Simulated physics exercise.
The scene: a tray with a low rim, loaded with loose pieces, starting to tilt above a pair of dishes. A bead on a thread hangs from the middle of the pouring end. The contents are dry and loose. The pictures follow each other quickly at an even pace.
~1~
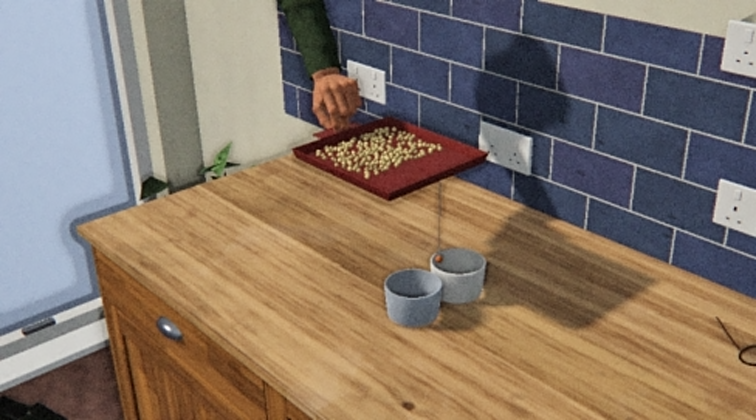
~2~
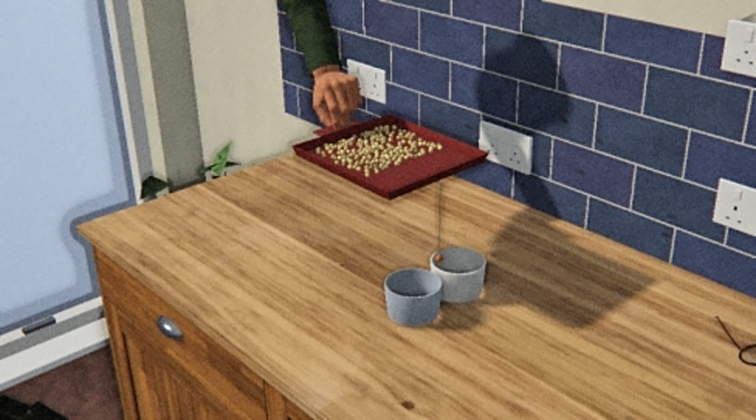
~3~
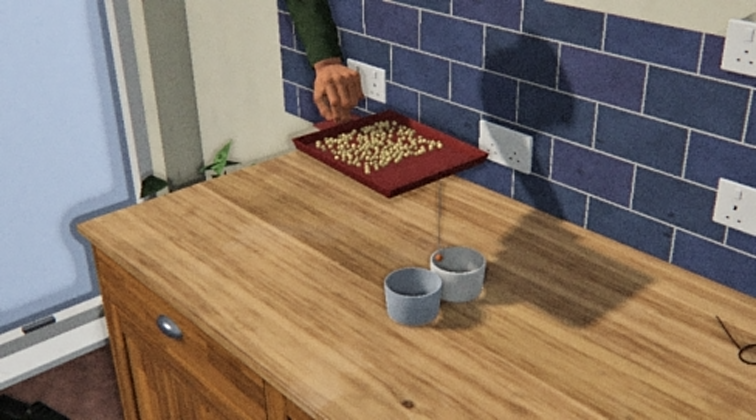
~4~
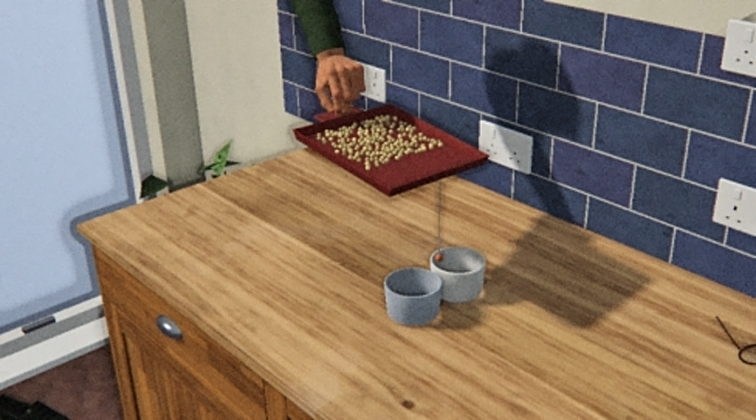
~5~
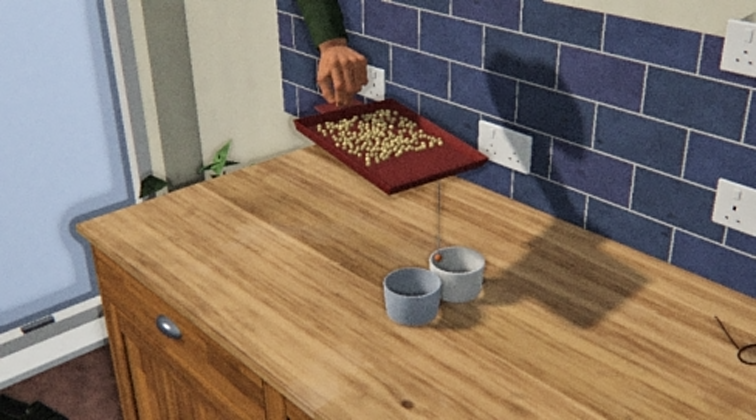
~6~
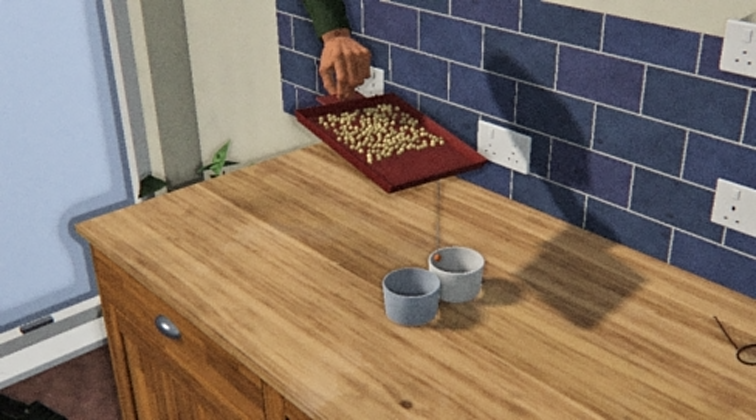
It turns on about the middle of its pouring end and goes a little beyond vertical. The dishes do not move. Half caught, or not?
They take only the smaller part between them.
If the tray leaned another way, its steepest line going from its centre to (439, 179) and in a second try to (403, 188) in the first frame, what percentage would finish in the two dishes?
In turn 30 and 50 in a hundred.
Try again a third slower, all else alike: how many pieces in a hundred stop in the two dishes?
Roughly 20 in a hundred.
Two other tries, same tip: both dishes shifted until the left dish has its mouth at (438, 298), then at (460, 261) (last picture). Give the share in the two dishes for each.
Roughly 10 per cent, and 70 per cent.
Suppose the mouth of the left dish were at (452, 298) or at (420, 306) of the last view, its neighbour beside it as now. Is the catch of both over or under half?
One: Under half. Two: Less than half.
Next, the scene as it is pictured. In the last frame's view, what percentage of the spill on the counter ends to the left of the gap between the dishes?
Some 0 per cent.
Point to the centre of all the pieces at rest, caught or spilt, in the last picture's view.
At about (491, 277).
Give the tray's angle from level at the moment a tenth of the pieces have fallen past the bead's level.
Roughly 55°.
Soon after the last picture, tray tipped steeply; most on the tray; a stray few in the right dish; a small part outside both; a small part in the air.
A little later, tray tipped right over; about a quarter on the tray; about a quarter in the right dish; about a third outside both; about a third in the air.
Later still, tray tipped past a quarter turn; about a quarter in the right dish; most outside both.
At rest, tray tipped past a quarter turn; none in the left dish; about a quarter in the right dish; most outside both.
